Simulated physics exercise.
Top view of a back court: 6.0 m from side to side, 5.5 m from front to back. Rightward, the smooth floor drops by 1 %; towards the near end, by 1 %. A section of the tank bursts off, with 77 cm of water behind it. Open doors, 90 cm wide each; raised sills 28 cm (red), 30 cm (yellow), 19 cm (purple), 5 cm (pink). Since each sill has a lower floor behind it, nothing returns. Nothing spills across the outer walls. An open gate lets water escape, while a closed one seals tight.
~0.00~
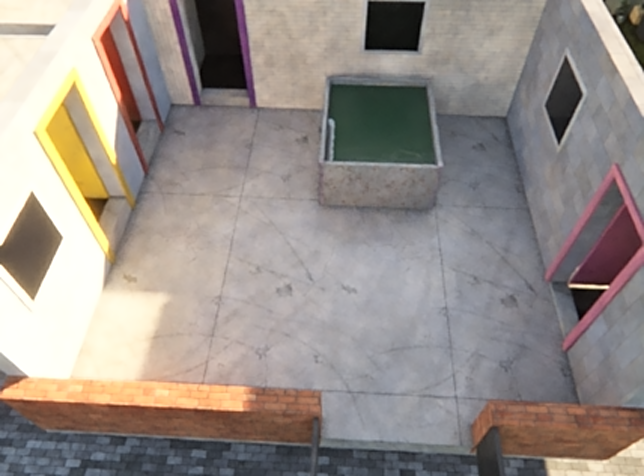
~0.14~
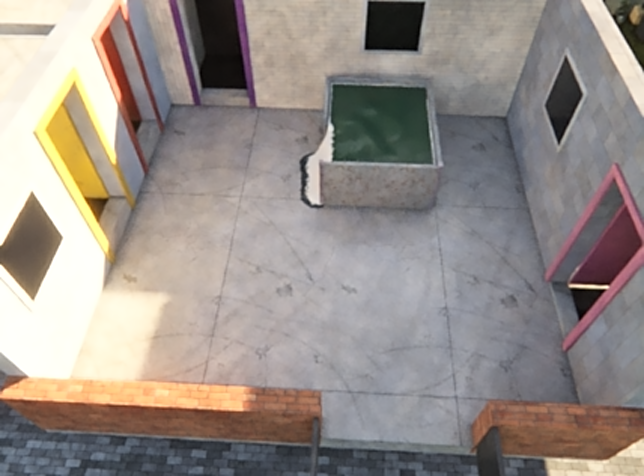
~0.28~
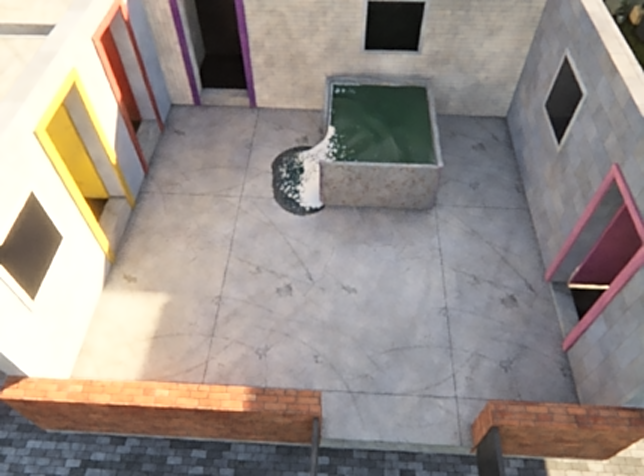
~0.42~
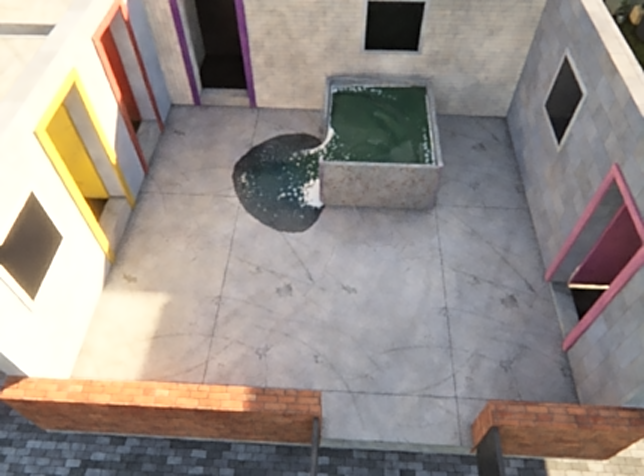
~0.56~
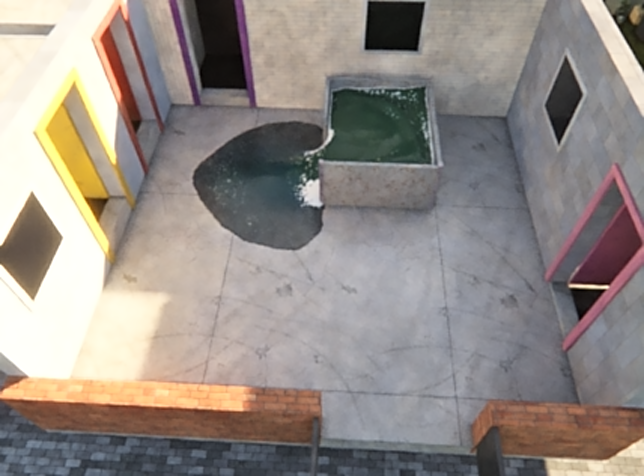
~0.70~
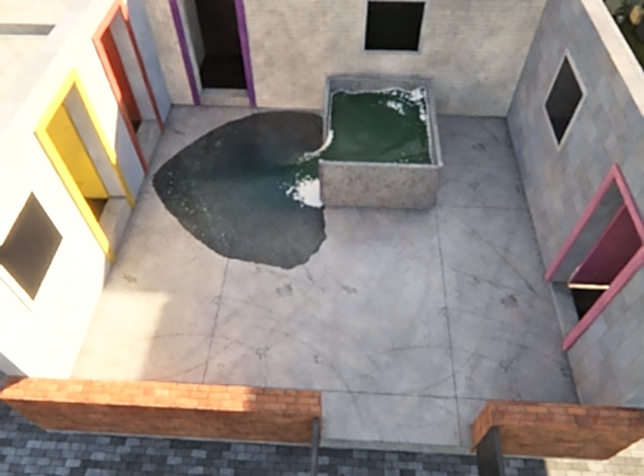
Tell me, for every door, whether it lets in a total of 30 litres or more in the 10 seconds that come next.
My prediction: The red door holds the inflow within the limit; the yellow door holds the inflow within the limit; the purple door holds the inflow within the limit; the pink door lets the inflow top the limit.
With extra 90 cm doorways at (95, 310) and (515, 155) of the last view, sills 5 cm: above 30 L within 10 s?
In the order given, higher then lower.
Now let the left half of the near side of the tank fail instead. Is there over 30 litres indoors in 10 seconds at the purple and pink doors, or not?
Compared with the limit, purple is lower and pink is lower.
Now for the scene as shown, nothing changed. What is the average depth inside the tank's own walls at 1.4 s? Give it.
About 47 cm.
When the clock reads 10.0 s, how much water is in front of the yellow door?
7.5 cm.
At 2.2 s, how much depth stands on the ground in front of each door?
Depths in cm: Red 25, yellow 23, purple 17, pink 0.
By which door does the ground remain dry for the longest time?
The final one is the pink door.
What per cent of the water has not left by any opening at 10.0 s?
About 90 per cent.
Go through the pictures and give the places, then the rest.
The first frame shows still water, 77 cm deep, in the tank at (379, 123).
In the second frame, water pours out at (325, 168) and has run 0.5 m, to (308, 158); typically 8 cm deep outside, 77 cm at the tank's back.
In the third frame, the front is at (283, 157), 0.9 m from the gap at (325, 169); 0.8 m2 of floor is under water; 77 cm left at the back of the tank.
In the fourth frame, water pours out at (325, 170) and has run 1.4 m, to (242, 163); typically 8 cm deep outside, 73 cm at the tank's back.
In the fifth frame, the front is at (199, 172), 2.0 m from the gap at (325, 169); 3.8 m2 of floor is under water; 66 cm left at the back of the tank.
In the sixth frame, the front is at (158, 184), 2.7 m from the gap at (325, 169); 5.7 m2 of floor is under water; 66 cm left at the back of the tank.
After 1.4 s water covers 35 % of the floor and is deepest (36 cm) near (313, 185); red door 27 cm at the sill, 0 L in, yellow door 27 cm at the sill, 0 L in, purple door 8 cm at the sill, 0 L in, pink door not reached.
After 2.2 s water covers 40 % of the floor and is deepest (46 cm) near (62, 401); red door 25 cm at the sill, 1 L in, yellow door 23 cm at the sill, 0 L in, purple door 17 cm at the sill, 0 L in, pink door not reached.
After 3.5 s water covers 50 % of the floor and is deepest (26 cm) near (62, 401); red door 18 cm at the sill, 2 L in, yellow door 16 cm at the sill, 0 L in, purple door 13 cm at the sill, 3 L in, pink door not reached.
After 6.0 s water covers 85 % of the floor and is deepest (18 cm) near (136, 360); red door 9 cm at the sill, 2 L in, yellow door 10 cm at the sill, 0 L in, purple door 9 cm at the sill, 3 L in, pink door 11 cm at the sill, 12 L in.
After 10.0 s water covers 95 % of the floor and is deepest (13 cm) near (564, 369); red door 3 cm at the sill, 2 L in, yellow door 7 cm at the sill, 0 L in, purple door 3 cm at the sill, 3 L in, pink door 12 cm at the sill, 96 L in.
